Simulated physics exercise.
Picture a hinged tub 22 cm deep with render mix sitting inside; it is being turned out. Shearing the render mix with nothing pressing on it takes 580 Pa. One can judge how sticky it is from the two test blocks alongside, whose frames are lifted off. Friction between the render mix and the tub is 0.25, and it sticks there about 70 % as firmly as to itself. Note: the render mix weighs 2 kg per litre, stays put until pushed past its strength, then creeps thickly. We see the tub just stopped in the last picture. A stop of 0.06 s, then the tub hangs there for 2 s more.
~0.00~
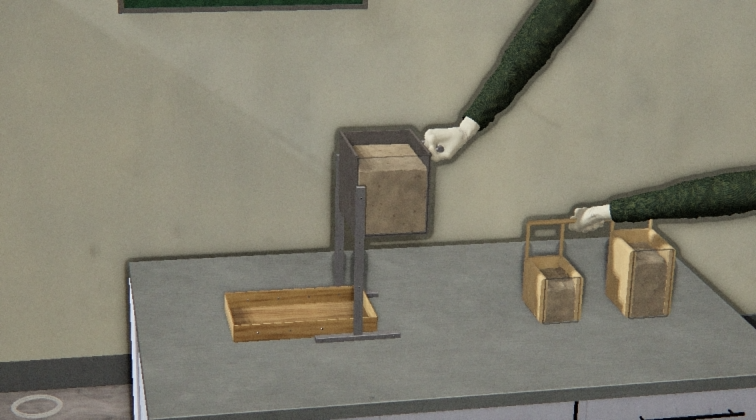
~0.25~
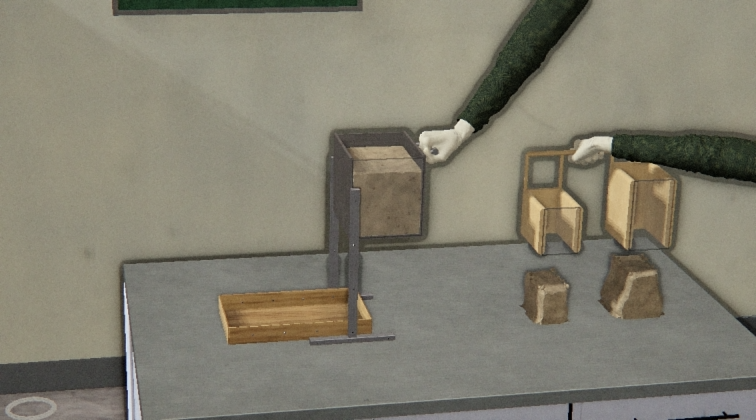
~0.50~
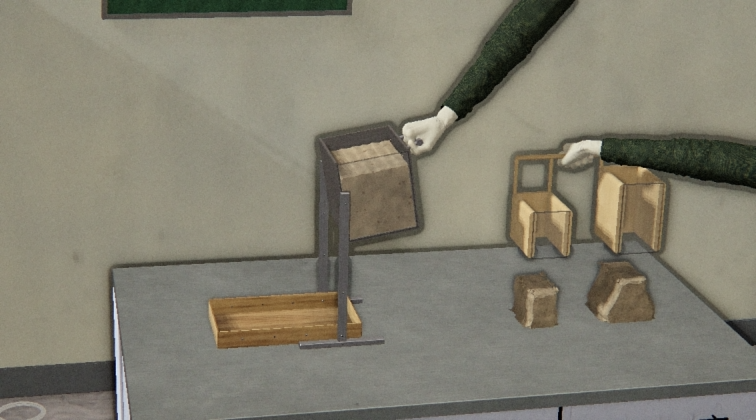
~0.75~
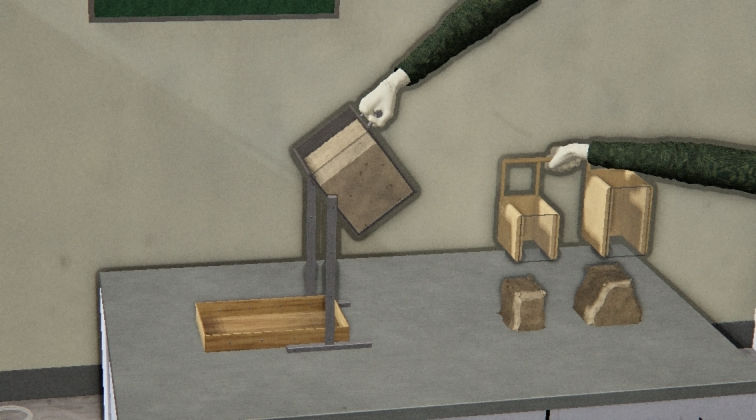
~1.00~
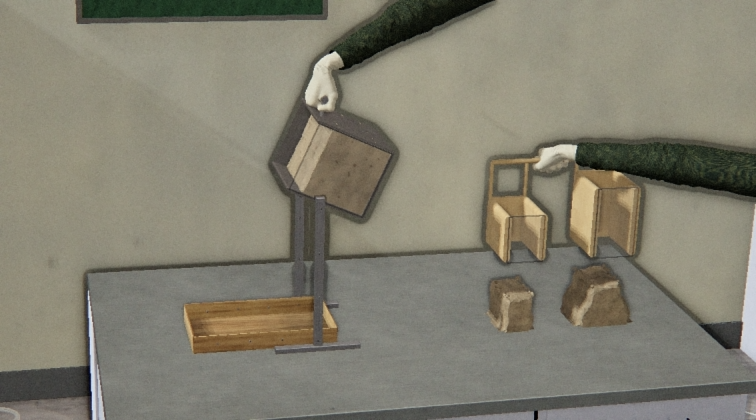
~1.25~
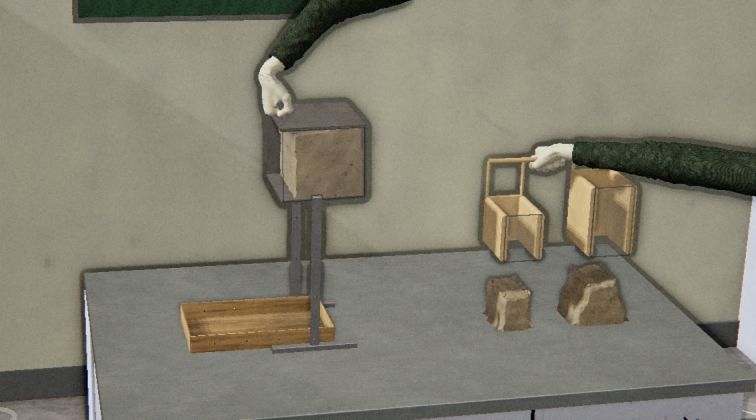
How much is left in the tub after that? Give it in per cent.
About 70 %.
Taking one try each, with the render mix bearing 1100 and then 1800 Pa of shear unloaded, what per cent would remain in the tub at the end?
Respectively, close to 100 % and close to 100 %.
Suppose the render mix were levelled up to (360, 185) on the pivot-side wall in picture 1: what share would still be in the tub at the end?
Result: Approx. 100 % remaining in tub.
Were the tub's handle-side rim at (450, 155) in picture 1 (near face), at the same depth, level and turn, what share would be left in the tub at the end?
Roughly 45 %.
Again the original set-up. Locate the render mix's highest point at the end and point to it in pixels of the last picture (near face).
I'd say it peaks at roughly (321, 153) in the last picture.
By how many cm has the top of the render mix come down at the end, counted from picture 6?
Roughly 6 cm.
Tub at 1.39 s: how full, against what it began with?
100 %, roughly.
After 1.39 s, the tub is at 91 degrees and holds 100 %.
After 1.56 s, the tub is at 91 degrees and holds 86 %.
After 1.73 s, the tub is at 91 degrees and holds 74 %.
After 1.90 s, the tub is at 91 degrees and holds 70 %.
After 3.25 s, at the end, the tub is at 91 degrees and holds 70 %.
